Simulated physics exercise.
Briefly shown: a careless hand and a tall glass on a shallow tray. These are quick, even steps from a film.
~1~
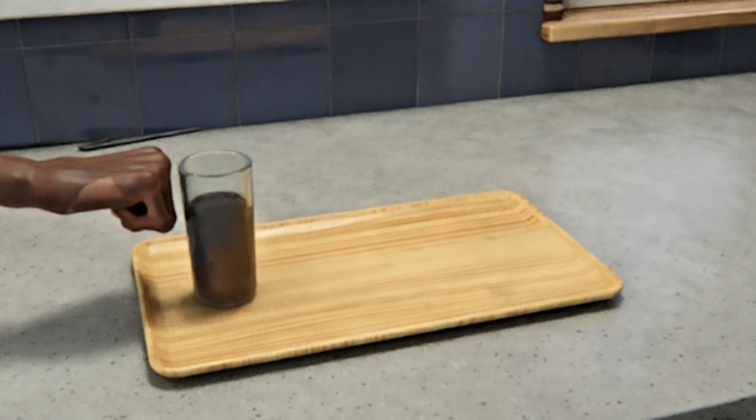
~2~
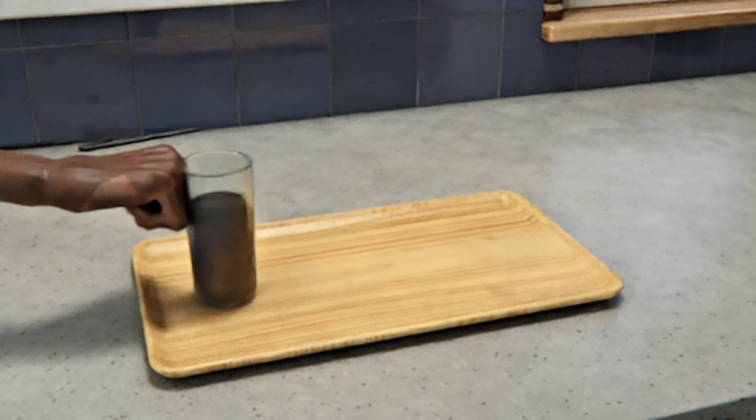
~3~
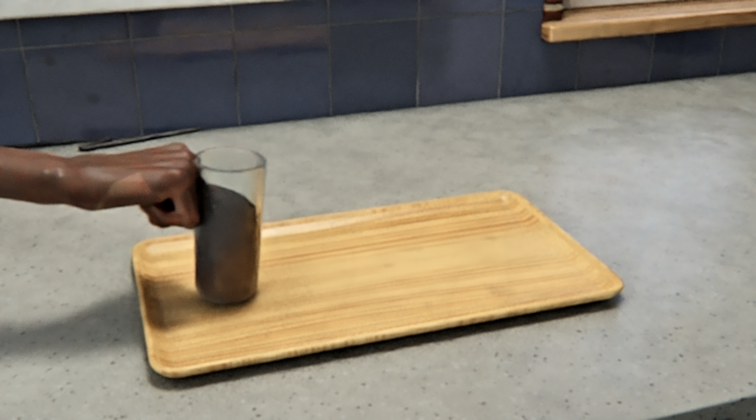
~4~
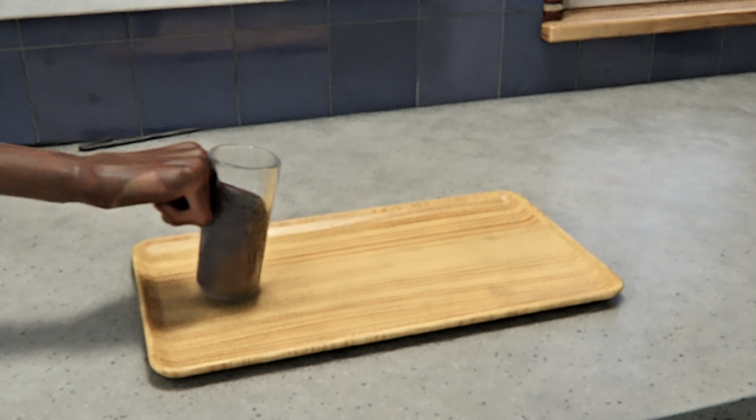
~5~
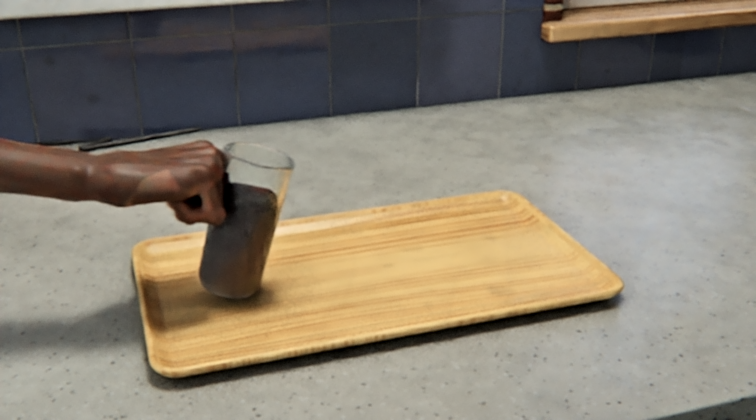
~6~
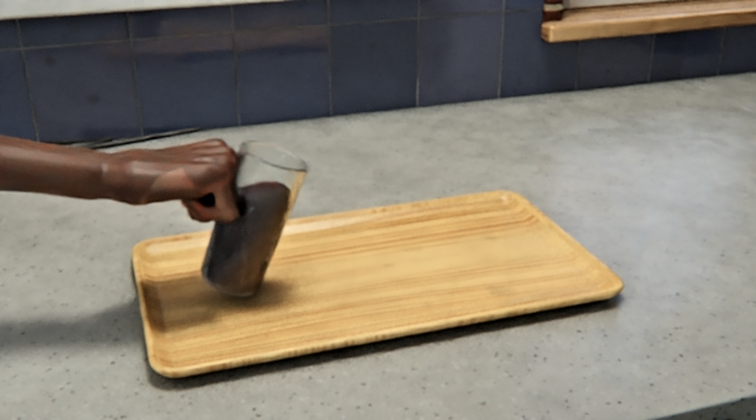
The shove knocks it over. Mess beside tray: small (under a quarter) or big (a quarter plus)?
Big.
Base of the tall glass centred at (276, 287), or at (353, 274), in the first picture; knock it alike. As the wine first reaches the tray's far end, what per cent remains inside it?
65 %, then 85 %.
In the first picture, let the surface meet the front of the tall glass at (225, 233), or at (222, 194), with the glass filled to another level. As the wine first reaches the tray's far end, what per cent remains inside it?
Roughly 55 per cent, then roughly 65 per cent.
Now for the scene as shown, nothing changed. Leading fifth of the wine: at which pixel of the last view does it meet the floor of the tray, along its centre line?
I'd put the spot somewhere close to pixel (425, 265).
A moment on, the tall glass is falling and 100 per cent is in the glass, 0 on the tray and 0 above or beyond its rim.
Next, the tall glass lies on its side and 82 per cent is in the glass, 3 on the tray and 15 above or beyond its rim.
Then the tall glass lies on its side and 49 per cent is in the glass, 37 on the tray and 14 above or beyond its rim.
Later the tall glass lies on its side and 27 per cent is in the glass, 39 on the tray and 34 above or beyond its rim.
In the end 60 per cent is held by tray and glass, 40 is off the tray.
